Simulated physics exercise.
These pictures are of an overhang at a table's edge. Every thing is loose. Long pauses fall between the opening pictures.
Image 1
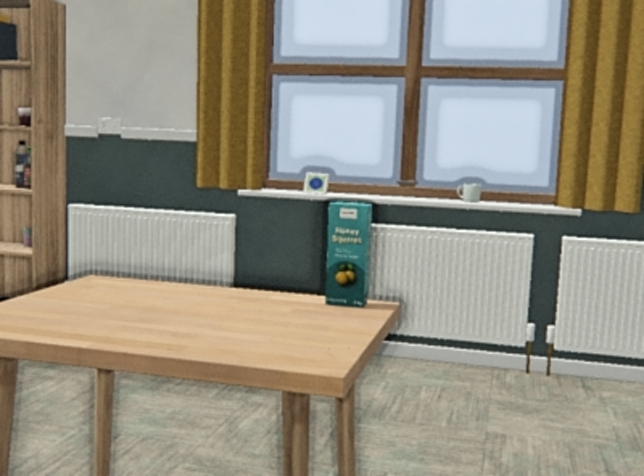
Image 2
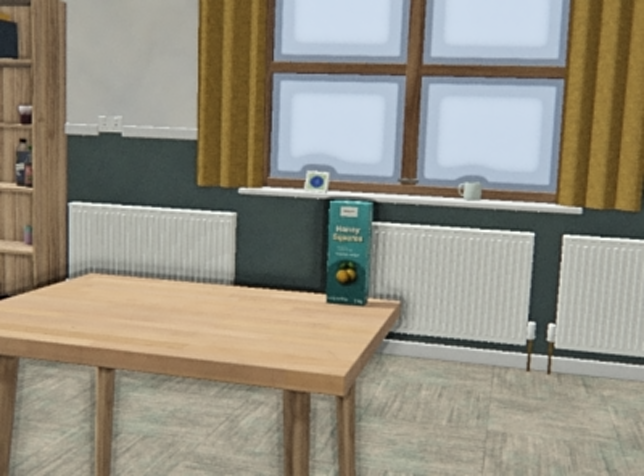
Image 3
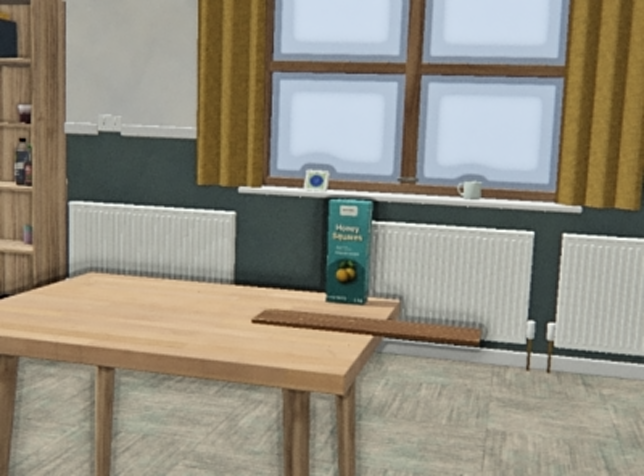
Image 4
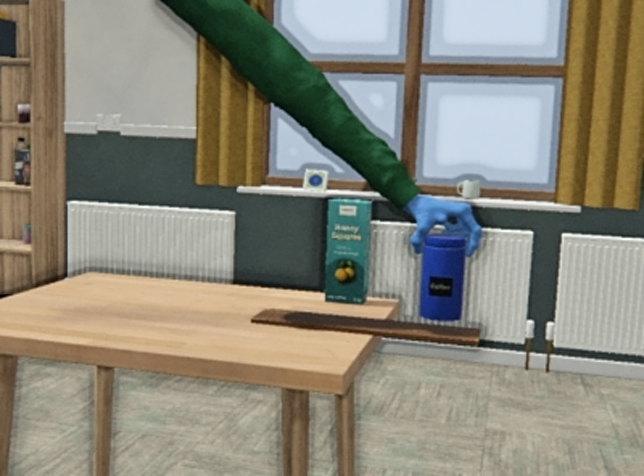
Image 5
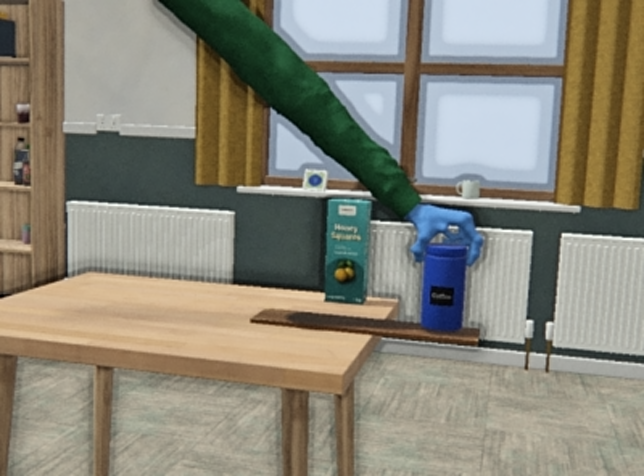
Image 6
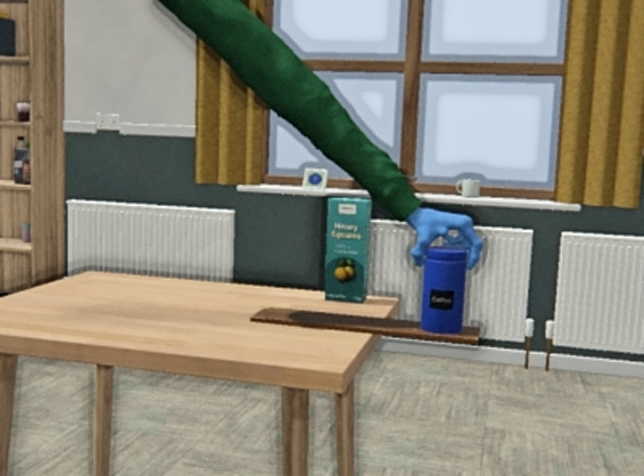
At a table's edge by a window, a brown plank appears overhanging beside a green box, and a gloved hand lowers a blue jar onto its outer end.
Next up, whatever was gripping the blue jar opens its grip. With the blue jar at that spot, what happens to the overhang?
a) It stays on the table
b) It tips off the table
Option b: It tips off the table.
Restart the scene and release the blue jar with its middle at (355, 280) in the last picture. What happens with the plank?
Outcome: Stable.
Then, 0.40 s on from there, blue jar now down on the floor or falling; brown plank turned 69° from how it was put.
Then, 0.60 s on from there, brown plank now down on the floor or falling.
Then, 0.70 s on from there, things are still on the move.
Then, 1.00 s on from there, as before.
In the end, down on the floor or falling, brown plank and blue jar; turquoise carton unmoved. The plank tips off the edge.
